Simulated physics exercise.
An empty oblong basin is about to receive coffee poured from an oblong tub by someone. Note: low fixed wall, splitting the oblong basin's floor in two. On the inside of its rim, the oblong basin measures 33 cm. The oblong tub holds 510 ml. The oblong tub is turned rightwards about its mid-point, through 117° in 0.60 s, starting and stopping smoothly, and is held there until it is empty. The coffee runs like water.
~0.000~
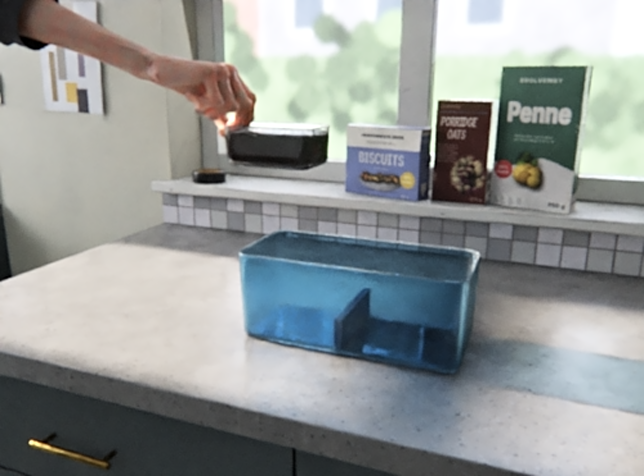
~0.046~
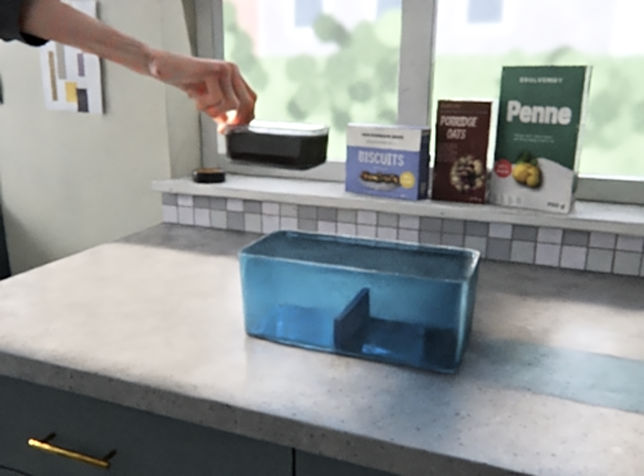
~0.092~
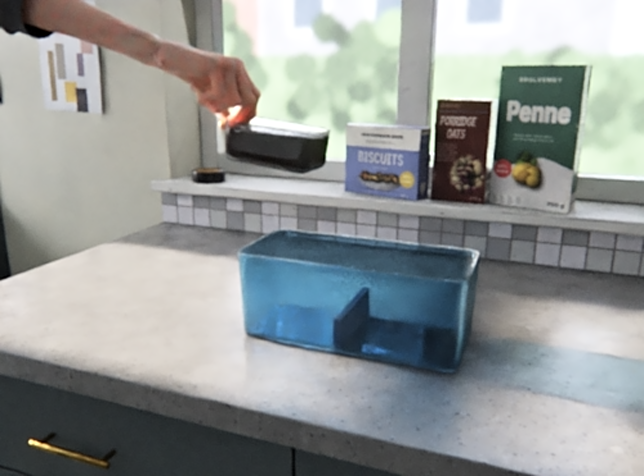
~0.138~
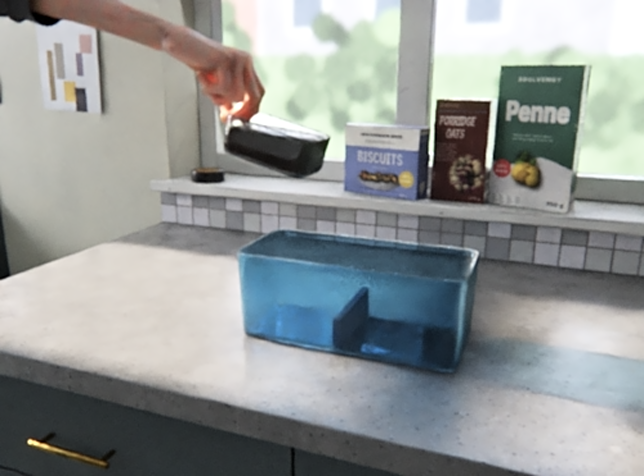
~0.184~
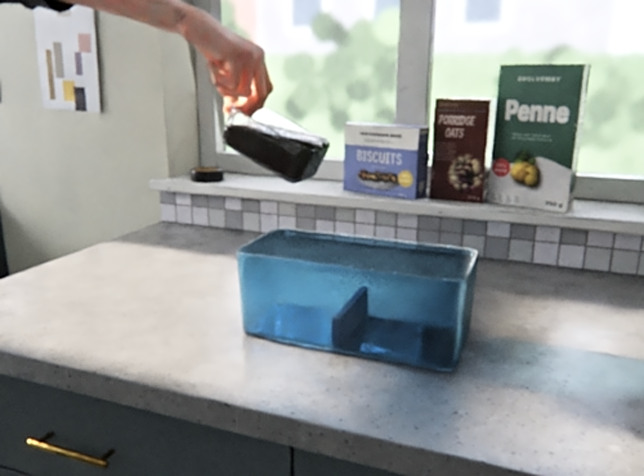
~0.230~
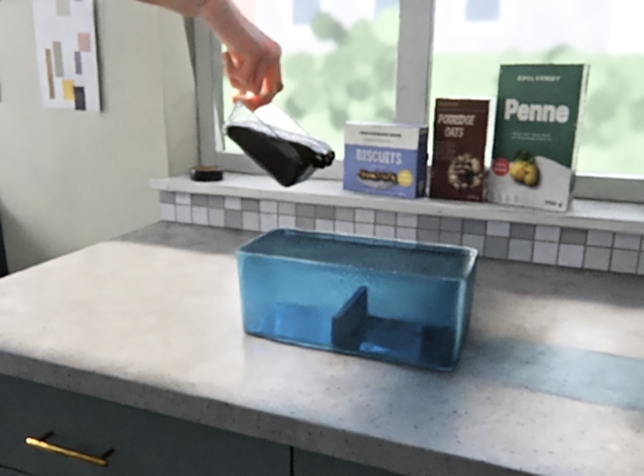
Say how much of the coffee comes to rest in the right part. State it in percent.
About 56 per cent comes to rest there.
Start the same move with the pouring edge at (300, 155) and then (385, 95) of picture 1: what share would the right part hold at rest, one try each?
Try 1: Approx. 5 %; try 2: Approx. 80 %.
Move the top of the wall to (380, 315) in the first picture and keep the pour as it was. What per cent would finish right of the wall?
In that case, some 10 percent.
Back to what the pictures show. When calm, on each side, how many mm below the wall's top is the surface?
Left: Roughly 36 mm; right: Roughly 34 mm.
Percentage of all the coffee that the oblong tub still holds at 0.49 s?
I reckon about 5 in a hundred is still held.
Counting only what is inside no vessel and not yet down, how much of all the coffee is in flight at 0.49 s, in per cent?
I'd put it at about 36 percent.
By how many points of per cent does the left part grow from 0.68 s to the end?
Change: Approx. 4 %.
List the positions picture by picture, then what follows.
It leans 0°; its right rim is at (321, 128); the coffee meets the walls at (240, 130) and (321, 133); the oblong basin's rim runs from (259, 242) to (475, 268); the wall's top is at (354, 304), in the first picture.
It leans 2°; its right rim is at (321, 129); the coffee meets the walls at (240, 129) and (321, 133), in the second picture.
It leans 7°; its right rim is at (322, 134); the coffee meets the walls at (240, 127) and (321, 136), in the third picture.
It leans 15°; its right rim is at (322, 141); the coffee meets the walls at (241, 126) and (323, 137), in the fourth picture.
It leans 25°; its right rim is at (321, 149); the coffee meets the walls at (240, 124) and (323, 144); 4 per cent is over the edge, in the fifth picture.
It leans 38°; its right rim is at (319, 159); the coffee meets the walls at (238, 121) and (308, 142); 11 per cent is over the edge, in the sixth picture.
After 0.49 s the tilt is 108° and 5 per cent is still to pour, 18 is left of the wall and 42 right of it.
After 0.68 s the tilt is 117° and 0 per cent is still to pour, 38 is left of the wall and 57 right of it.
After 0.88 s the tilt is 117° and 0 per cent is still to pour, 42 is left of the wall and 56 right of it.
After 1.10 s the tilt is 117° and 0 per cent is still to pour, 42 is left of the wall and 56 right of it.
In the end 42 per cent lies left of the wall, 56 right of it and 2 outside.
